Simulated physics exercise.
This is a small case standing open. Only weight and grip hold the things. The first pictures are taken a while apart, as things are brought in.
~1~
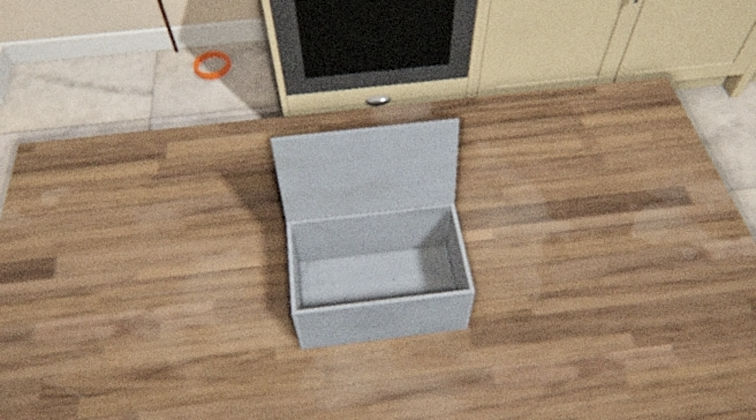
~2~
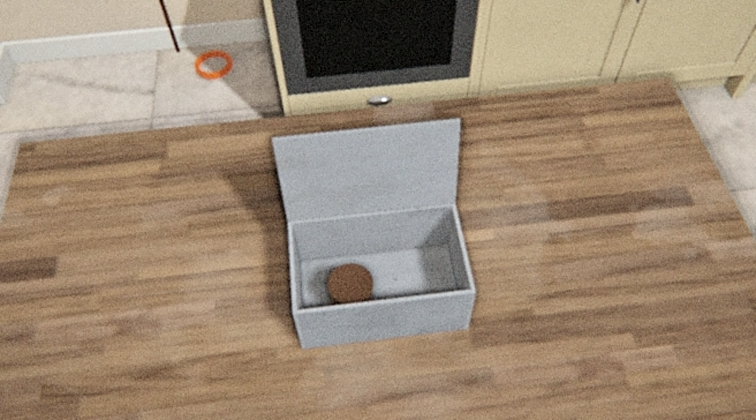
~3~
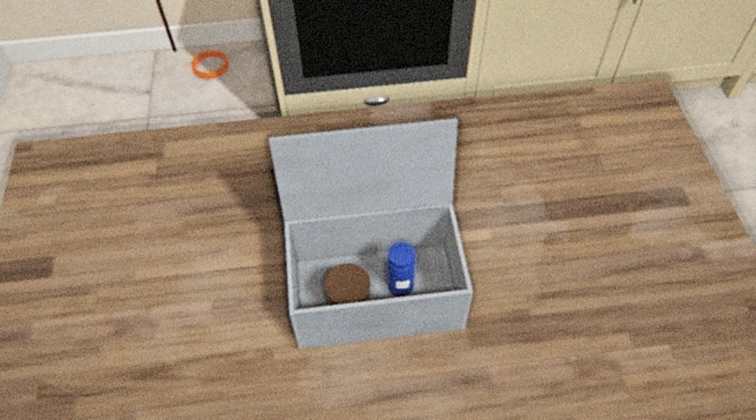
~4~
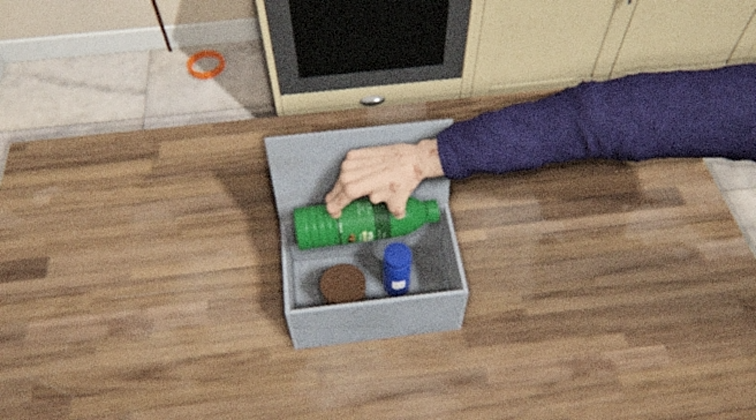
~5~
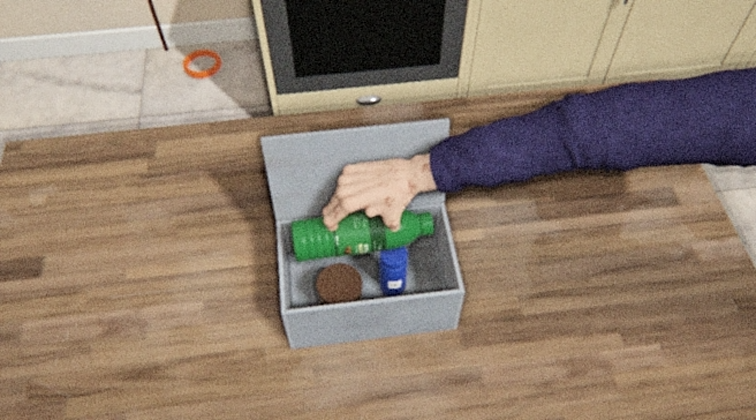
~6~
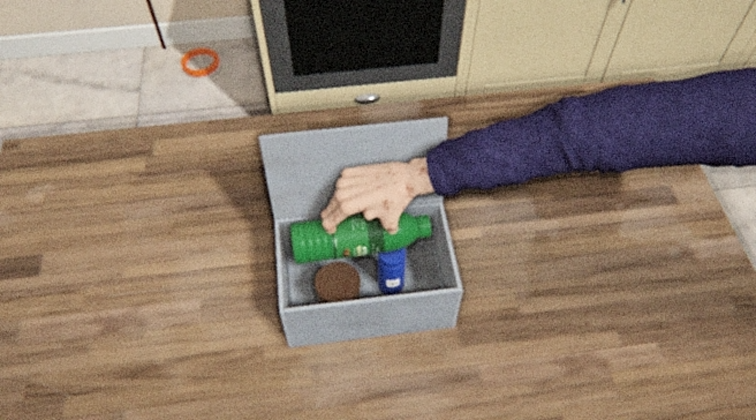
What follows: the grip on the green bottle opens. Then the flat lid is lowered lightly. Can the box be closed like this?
Outcome: The lid closes.
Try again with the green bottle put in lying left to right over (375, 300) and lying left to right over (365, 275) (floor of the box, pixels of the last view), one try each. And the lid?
In the first case it will not close; in the second case it shuts flat.
Then, 1.40 s after the last picture, lid 71° above the rim; green bottle rolled about its own width near (355, 239).
Then, 2.00 s after the last picture, lid 27° above the rim; green bottle rolled about its own width near (371, 251); blue shaker tipped 20° from how it was.
At rest, lid shut; tipped over in the box, blue shaker; moved from the start, green bottle; brown tin in place. Seen from the same camera at the end, green bottle near (377, 256).
